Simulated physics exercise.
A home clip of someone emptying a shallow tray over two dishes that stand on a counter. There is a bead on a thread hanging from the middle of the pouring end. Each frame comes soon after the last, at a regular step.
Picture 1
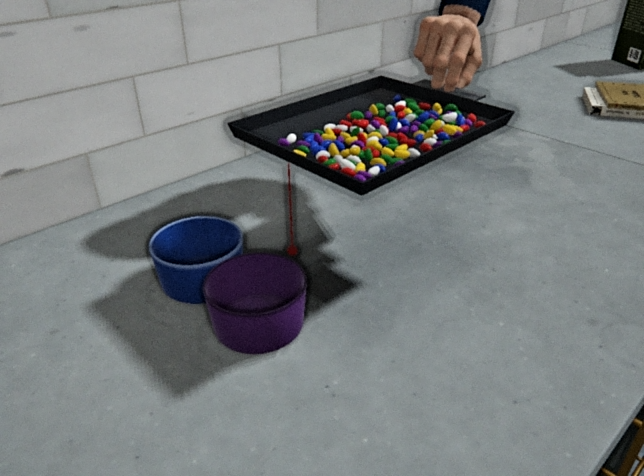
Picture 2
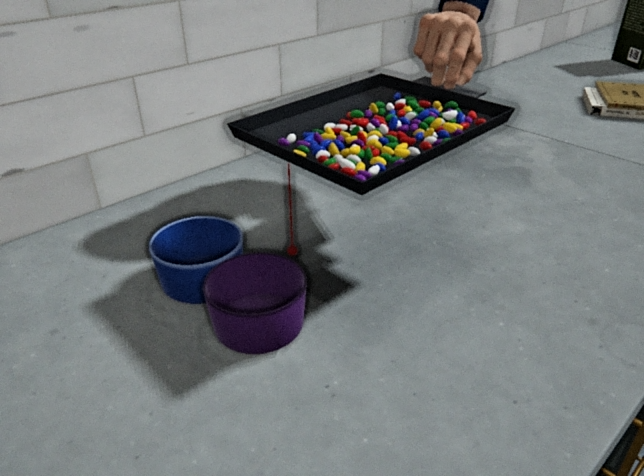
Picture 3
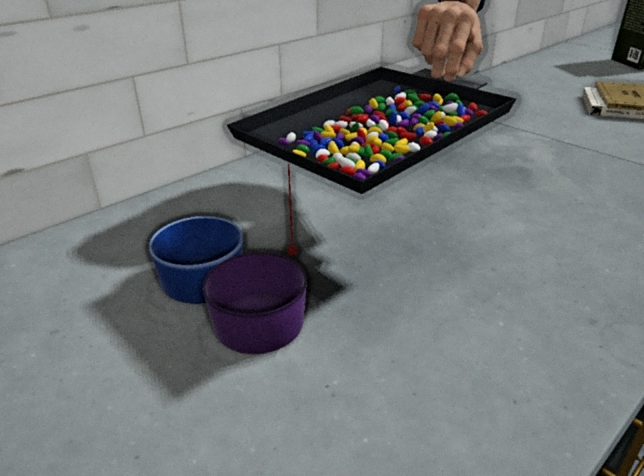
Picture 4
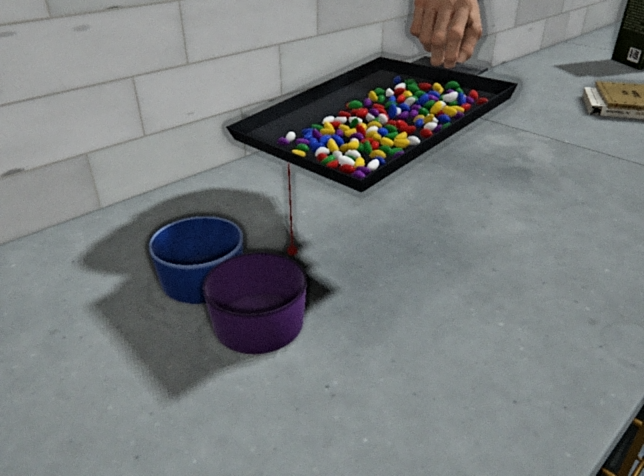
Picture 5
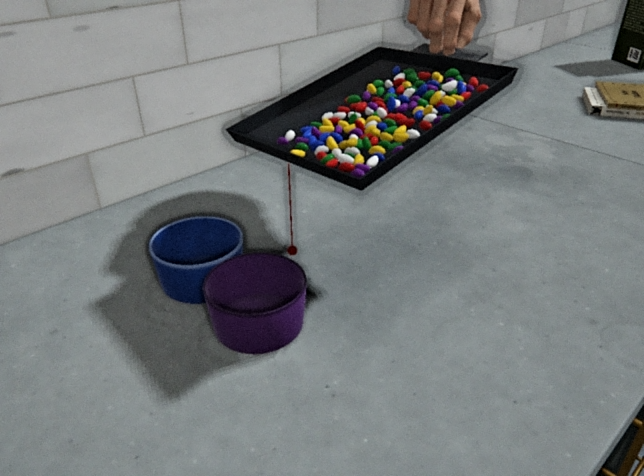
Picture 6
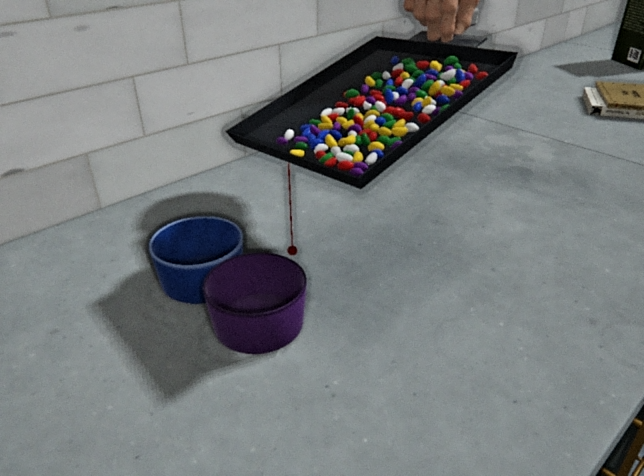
In the video, a hand holds a shallow black tray of multicoloured jelly beans above a blue dish and a purple dish on a grey counter, and the tray gradually tilts, its left corner lowest, while the dishes stay still.
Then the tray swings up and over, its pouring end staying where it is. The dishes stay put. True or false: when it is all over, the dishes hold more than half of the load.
True.
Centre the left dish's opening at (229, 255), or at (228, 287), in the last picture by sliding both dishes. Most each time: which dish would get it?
Try 1: The dish to the left; try 2: The dish to the left.
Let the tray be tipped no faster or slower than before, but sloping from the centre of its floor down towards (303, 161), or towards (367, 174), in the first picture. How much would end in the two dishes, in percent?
60 % and 0 %, roughly.
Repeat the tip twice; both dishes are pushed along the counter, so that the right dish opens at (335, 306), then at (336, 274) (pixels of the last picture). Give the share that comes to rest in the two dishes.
About 40 and 30 per cent.
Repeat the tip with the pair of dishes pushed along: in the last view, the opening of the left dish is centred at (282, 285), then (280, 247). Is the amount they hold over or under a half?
In order, they'd catch a minor share, and next a minor share.
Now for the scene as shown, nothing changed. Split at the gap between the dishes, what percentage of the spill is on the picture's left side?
30 %, roughly.
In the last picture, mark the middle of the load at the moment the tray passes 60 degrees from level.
In the last view, the load is centred close to (288, 123).
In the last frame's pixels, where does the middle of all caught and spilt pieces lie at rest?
The centre comes to rest near (218, 288).
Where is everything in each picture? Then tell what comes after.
In the first picture, corners of the pouring end at (233, 123) and (362, 179), level; middle of the load at (384, 132), jelly beans; left dish at (160, 275); right dish at (216, 322); bead on its thread at (292, 251).
In the second picture, corners of the pouring end at (233, 123) and (362, 179), level; middle of the load at (384, 131).
In the third picture, corners of the pouring end at (233, 124) and (361, 178), tipped barely, lowest at the left corner; middle of the load at (384, 126).
In the fourth picture, corners of the pouring end at (232, 126) and (360, 176), tipped a little, lowest at the left corner; middle of the load at (383, 120).
In the fifth picture, corners of the pouring end at (232, 128) and (359, 175), tipped a little, lowest at the left corner; middle of the load at (382, 114).
In the sixth picture, corners of the pouring end at (231, 130) and (358, 174), tipped clearly, lowest at the left corner; middle of the load at (381, 107); left dish at (160, 275); right dish at (216, 322).
Soon, tray tipped steeply; nearly all on the tray; a small part in the air.
A while on, tray tipped right over; a small part on the tray; about a quarter in the right dish; about a third in the left dish; a small part outside both; about a third in the air.
Towards the end, tray tipped past a quarter turn; about a third in the right dish; about half in the left dish; about a quarter outside both.
Finally, tray tipped past a quarter turn; about a third in the right dish; about half in the left dish; about a quarter outside both.
